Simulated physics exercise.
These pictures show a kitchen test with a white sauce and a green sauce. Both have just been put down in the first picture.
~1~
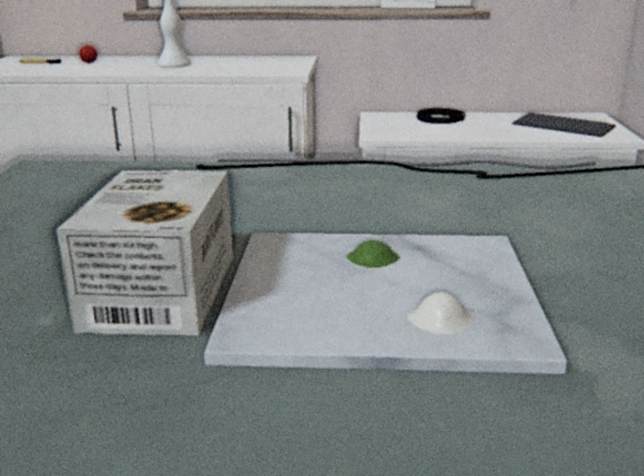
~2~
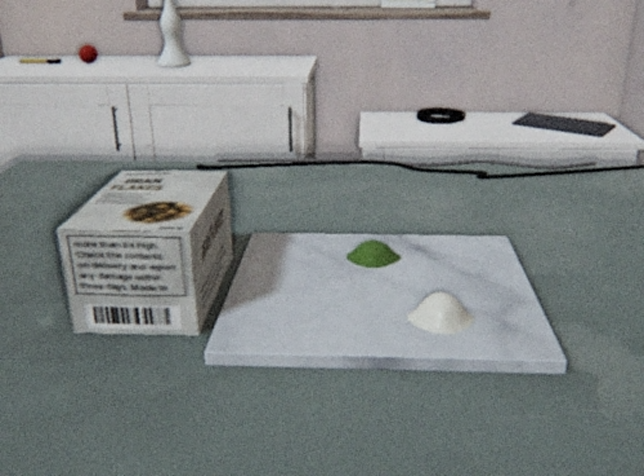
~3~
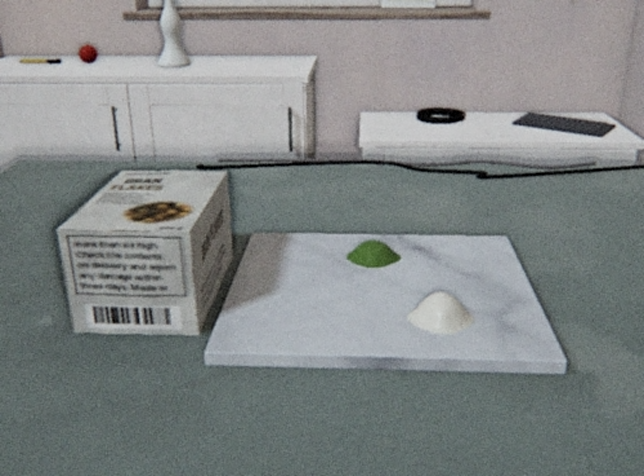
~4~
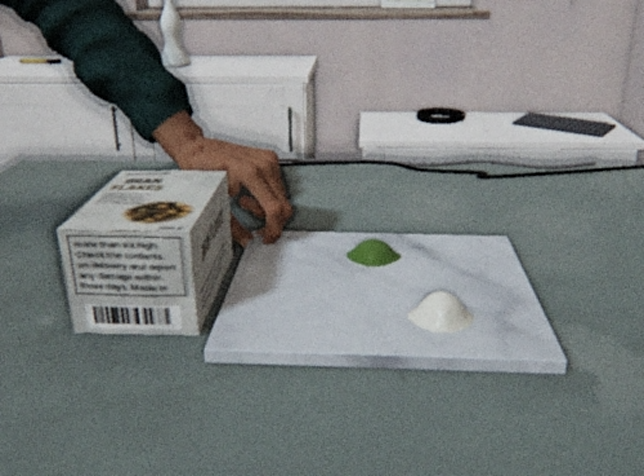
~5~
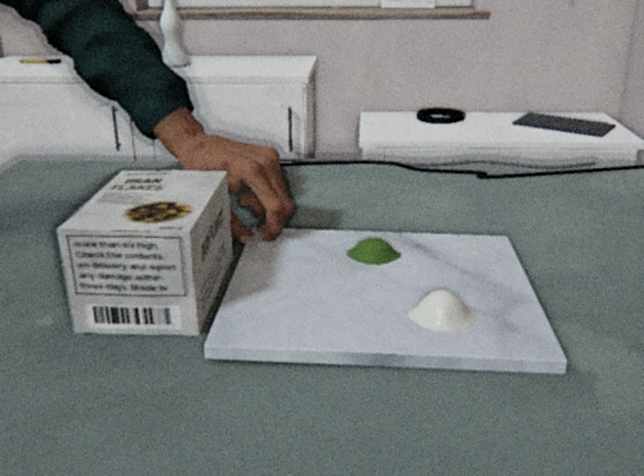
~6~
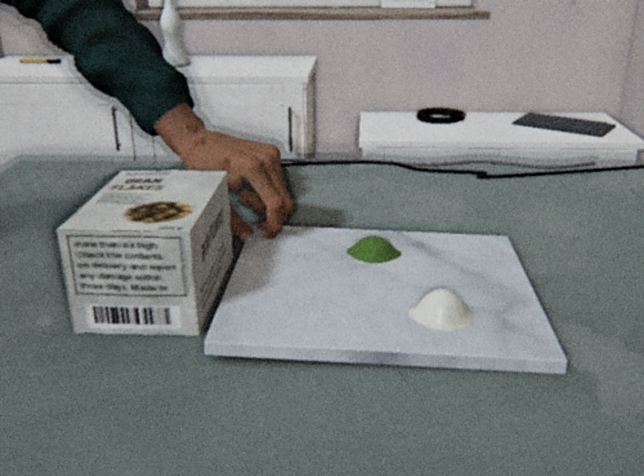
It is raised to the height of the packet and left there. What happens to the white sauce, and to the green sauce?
My prediction: The white sauce does not drop off. The green sauce does not drop off.
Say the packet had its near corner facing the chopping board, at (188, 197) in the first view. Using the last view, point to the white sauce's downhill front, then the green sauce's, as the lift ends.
In the last picture you'd see them end at (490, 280) and at (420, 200).
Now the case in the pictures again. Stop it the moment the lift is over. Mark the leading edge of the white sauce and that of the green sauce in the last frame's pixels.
(481, 290) and (412, 212).
Soon after, slope about 23°; the white sauce has not moved; the green sauce has not moved.
Later, the white sauce has not moved; the green sauce has not moved.
In the end, slope about 23°; the white sauce has not moved; the green sauce has not moved.
